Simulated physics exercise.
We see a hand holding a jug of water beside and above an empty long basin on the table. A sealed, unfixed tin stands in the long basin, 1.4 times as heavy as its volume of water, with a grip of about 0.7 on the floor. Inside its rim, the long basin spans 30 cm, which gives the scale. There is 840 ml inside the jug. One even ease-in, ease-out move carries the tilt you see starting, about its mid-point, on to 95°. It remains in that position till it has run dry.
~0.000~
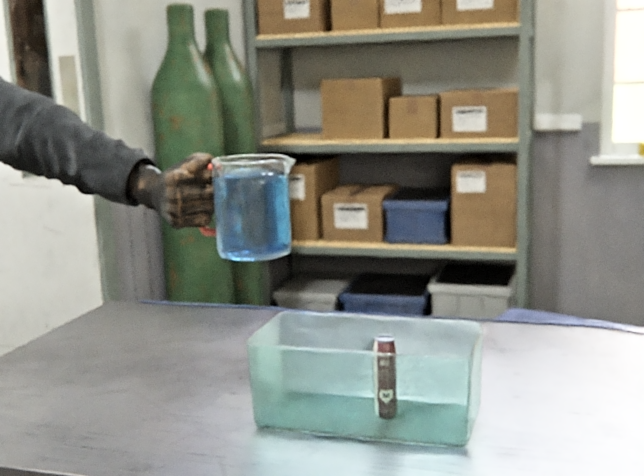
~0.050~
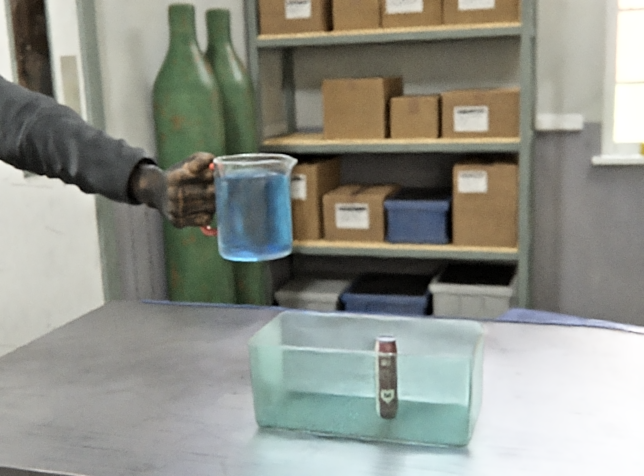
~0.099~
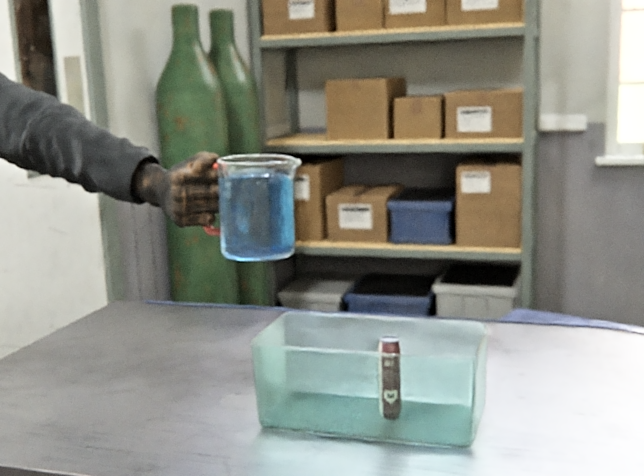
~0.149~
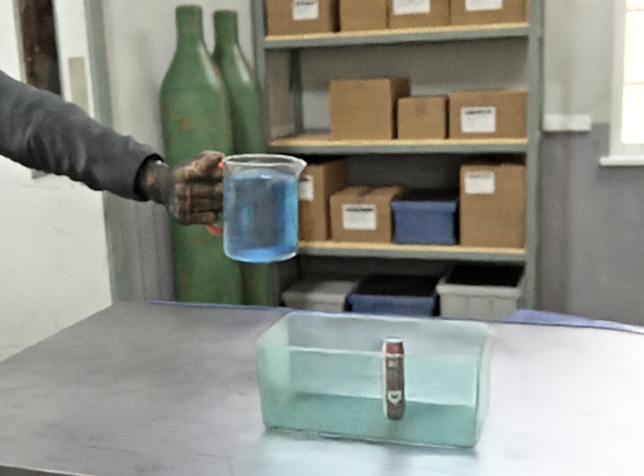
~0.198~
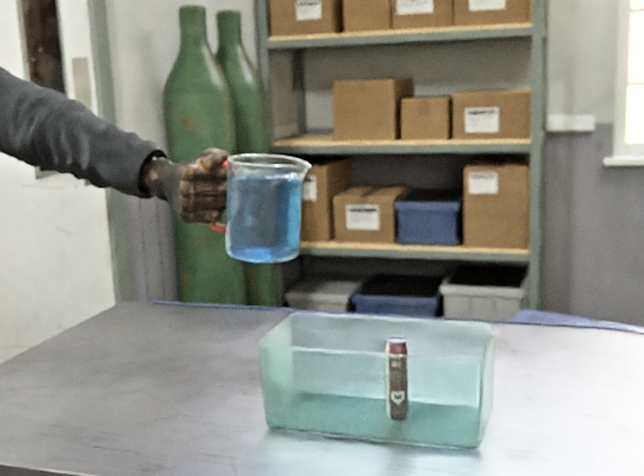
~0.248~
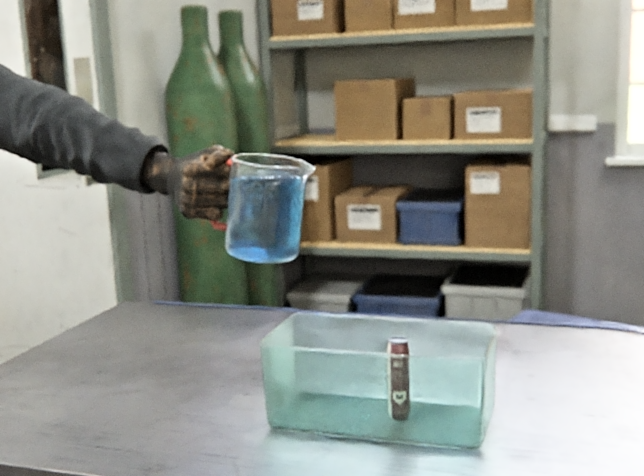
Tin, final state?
Fallen.
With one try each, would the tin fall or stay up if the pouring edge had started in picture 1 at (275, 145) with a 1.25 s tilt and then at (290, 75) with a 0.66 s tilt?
First it stays on its base; then it stays on its base.
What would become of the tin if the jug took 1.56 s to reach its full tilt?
In that case the tin overturns.
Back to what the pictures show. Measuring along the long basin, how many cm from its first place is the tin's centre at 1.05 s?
It has moved some 0 cm.
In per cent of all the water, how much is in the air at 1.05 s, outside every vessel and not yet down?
Near 22 percent.
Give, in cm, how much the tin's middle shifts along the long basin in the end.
Some 6.5 cm.
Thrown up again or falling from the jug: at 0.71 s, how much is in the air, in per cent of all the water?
Roughly 10 percent.
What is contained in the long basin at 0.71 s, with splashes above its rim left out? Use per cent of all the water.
I reckon close to 1 percent of it.
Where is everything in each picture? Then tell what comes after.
In the first frame, it leans 0°; its right rim is at (294, 160); the water meets the walls at (220, 173) and (287, 173); the long basin's rim runs from (263, 328) to (477, 342); the tin's top is at (385, 342).
In the second frame, it leans 0°; its right rim is at (296, 160); the water meets the walls at (222, 173) and (288, 173).
In the third frame, it leans 1°; its right rim is at (300, 162); the water meets the walls at (225, 173) and (292, 174).
In the fourth frame, it leans 3°; its right rim is at (305, 164); the water meets the walls at (230, 174) and (297, 175).
In the fifth frame, it leans 5°; its right rim is at (310, 166); the water meets the walls at (234, 175) and (302, 175).
In the sixth frame, it leans 8°; its right rim is at (314, 169); the water meets the walls at (238, 175) and (306, 176).
Then, 0.71 s in, the tilt is 55° and 90 per cent is still to pour; the tin stands where it began.
Then, 1.05 s in, the tilt is 87° and 50 per cent is still to pour; the tin stands where it began.
Then, 1.40 s in, the tilt is 95° and 13 per cent is still to pour; the tin lies on its side.
Then, 1.79 s in, the tilt is 95° and 3 per cent is still to pour; the tin lies on its side.
Finally, the tin lies on its side.
